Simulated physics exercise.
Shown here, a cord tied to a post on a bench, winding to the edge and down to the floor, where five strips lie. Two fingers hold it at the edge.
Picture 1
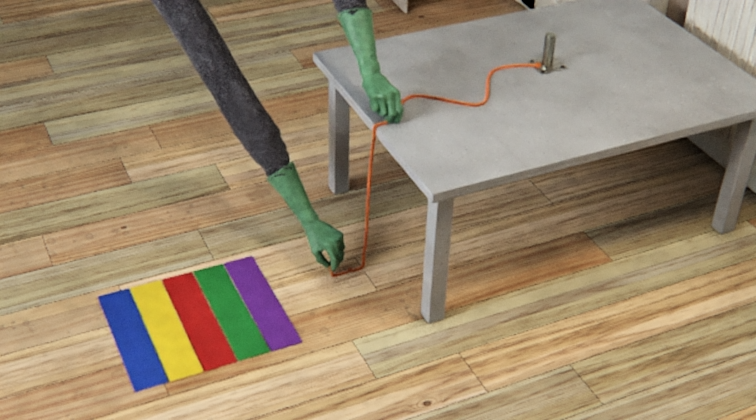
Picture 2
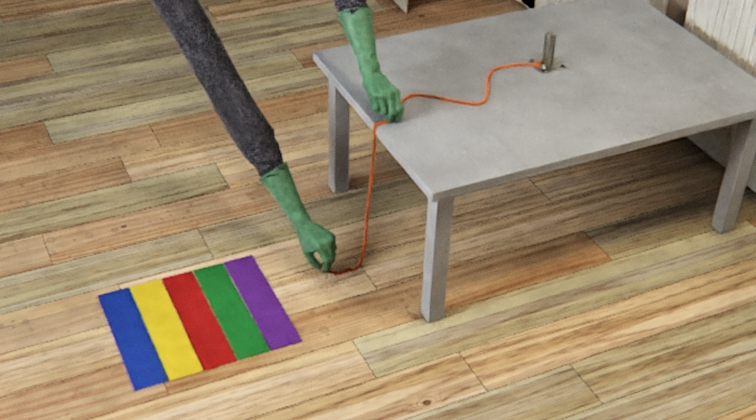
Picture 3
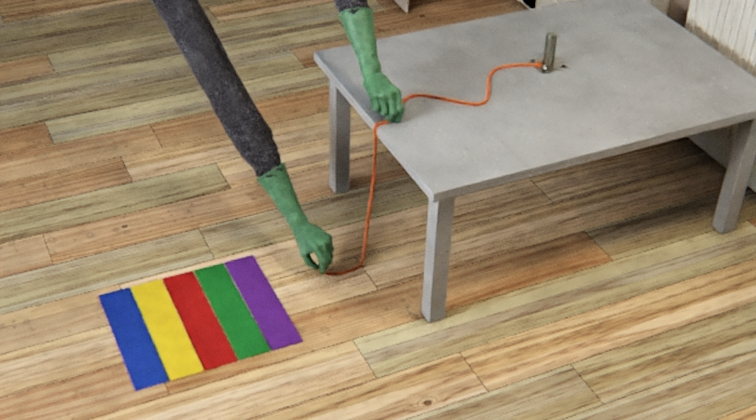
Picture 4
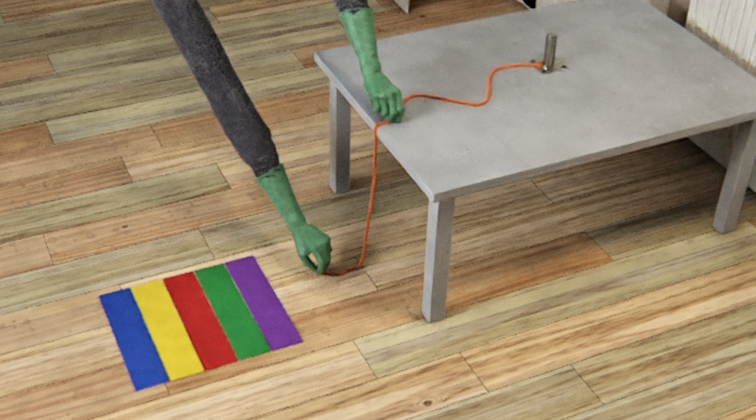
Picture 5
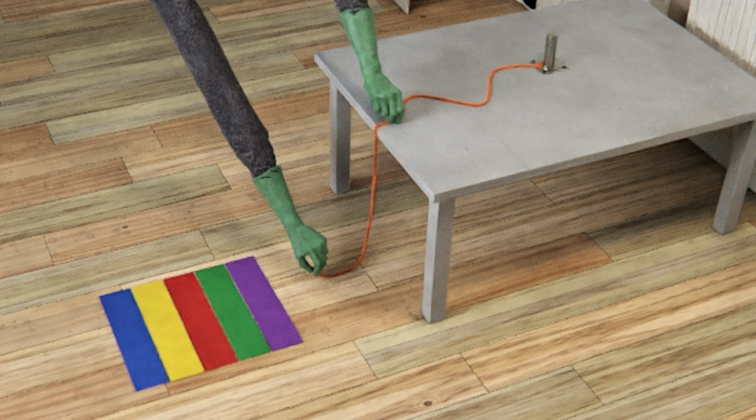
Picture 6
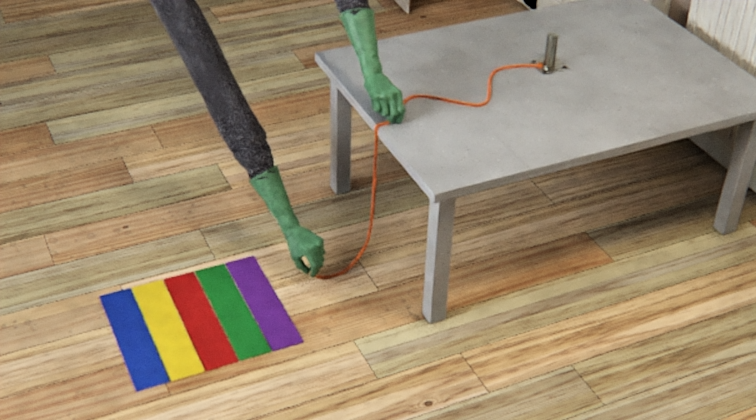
Green-gloved hand holding an orange cord at a grey table's edge while another shifts its end slightly left near coloured strips.
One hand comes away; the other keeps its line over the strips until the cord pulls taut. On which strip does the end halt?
Over yellow.
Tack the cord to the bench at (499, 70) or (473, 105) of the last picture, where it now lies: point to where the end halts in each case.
Near (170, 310) and (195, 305).
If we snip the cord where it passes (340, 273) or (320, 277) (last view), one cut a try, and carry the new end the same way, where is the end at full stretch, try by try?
Near (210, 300) and (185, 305).
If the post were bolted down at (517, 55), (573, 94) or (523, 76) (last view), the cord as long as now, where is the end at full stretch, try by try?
The places are (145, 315), (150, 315) and (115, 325).
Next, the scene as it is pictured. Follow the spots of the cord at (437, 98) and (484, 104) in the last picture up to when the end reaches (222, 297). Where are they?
At (407, 110), then (448, 97).
Soon after, end near (222, 297); over green.
Then, end near (184, 307); over red.
At full stretch, end near (162, 313); over yellow. The end stops over the yellow strip.
